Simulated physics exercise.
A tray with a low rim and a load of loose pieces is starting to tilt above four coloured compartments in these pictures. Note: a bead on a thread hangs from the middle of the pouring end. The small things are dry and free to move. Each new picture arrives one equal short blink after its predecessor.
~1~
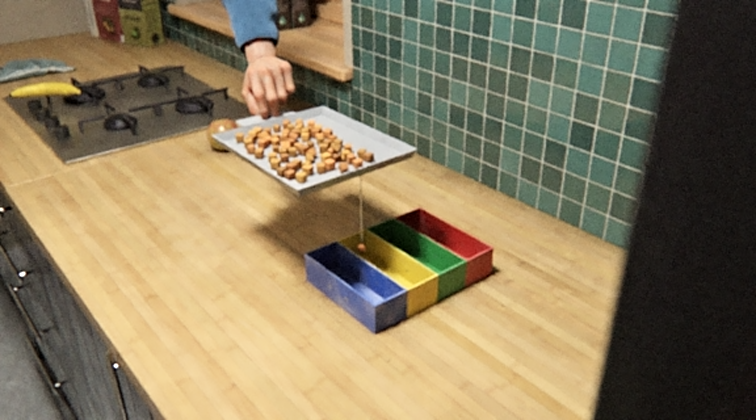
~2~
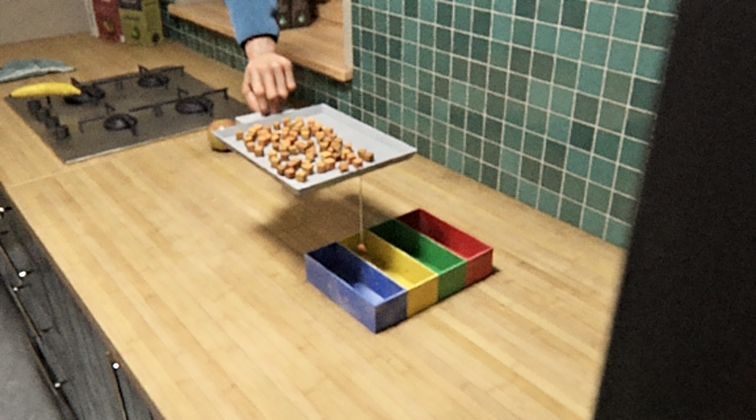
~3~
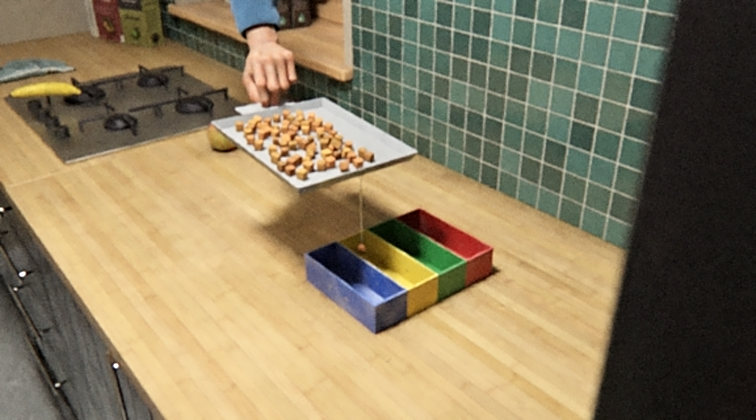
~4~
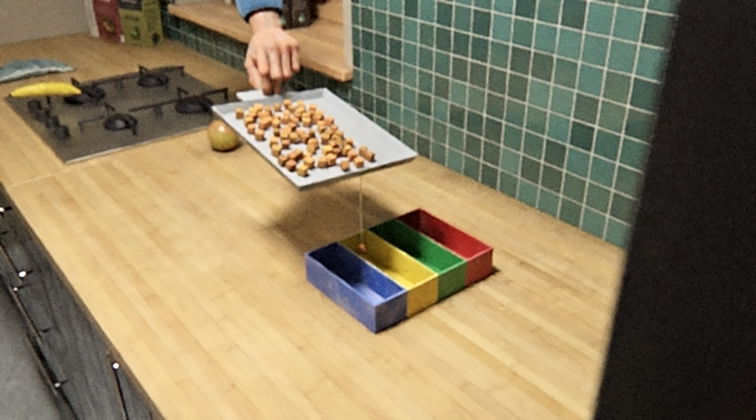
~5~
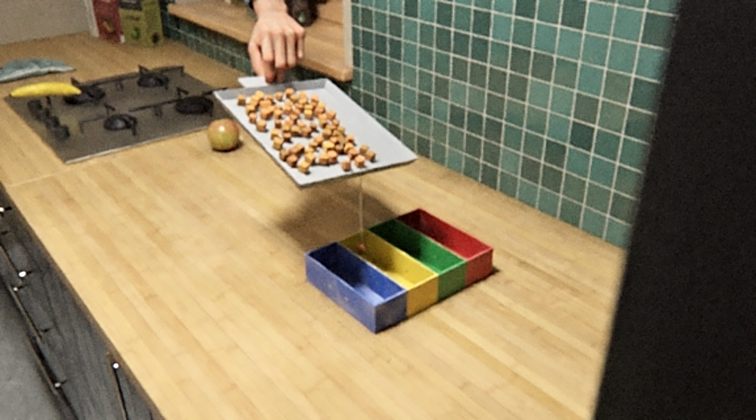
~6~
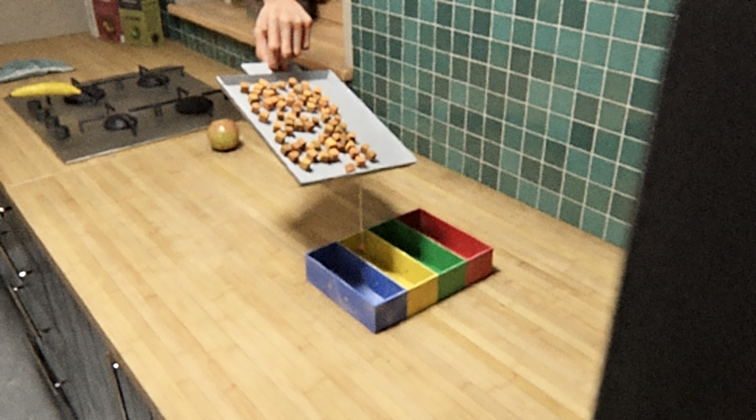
The video shows a hand holding a grey tray of small brown cubes above blue, yellow, green and red compartments, then raising its far end so the tray slopes toward them, while a few cubes shift slightly on the surface.
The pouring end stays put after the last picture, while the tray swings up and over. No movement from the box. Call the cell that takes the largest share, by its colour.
Most goes to the green cell.
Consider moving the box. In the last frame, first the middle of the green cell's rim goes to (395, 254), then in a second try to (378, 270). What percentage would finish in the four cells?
Close to 90 %, followed by close to 40 %.
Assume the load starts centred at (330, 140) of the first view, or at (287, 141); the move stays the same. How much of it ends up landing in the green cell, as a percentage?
Estimate: 50 % first, 50 % second.
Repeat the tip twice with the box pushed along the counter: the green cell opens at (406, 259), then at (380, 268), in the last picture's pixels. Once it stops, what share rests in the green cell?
Around 30 and around 10 per cent, in that order.
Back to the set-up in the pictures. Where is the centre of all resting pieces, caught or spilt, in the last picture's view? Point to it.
Around (429, 271).
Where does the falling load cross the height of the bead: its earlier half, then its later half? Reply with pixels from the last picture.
It goes through near (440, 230) first, then near (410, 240).
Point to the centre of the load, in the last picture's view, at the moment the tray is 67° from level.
Near the pixel (393, 166).
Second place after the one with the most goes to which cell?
The runner-up is the red one.
Just after the last frame, tray tipped steeply; roughly two thirds on the tray; just a few in the red cell; roughly a quarter falling or outside the box.
A moment on, tray tipped past a quarter turn; roughly half in the green cell; roughly a quarter in the red cell; roughly a quarter in the yellow cell; just a few in the blue cell; just a few falling or outside the box.
Further on, tray tipped past a quarter turn; roughly half in the green cell; roughly a quarter in the red cell; roughly a quarter in the yellow cell; just a few in the blue cell; just a few falling or outside the box.
When it is over, tray tipped past a quarter turn; roughly half in the green cell; roughly a quarter in the red cell; roughly a quarter in the yellow cell; just a few in the blue cell; just a few outside the box.
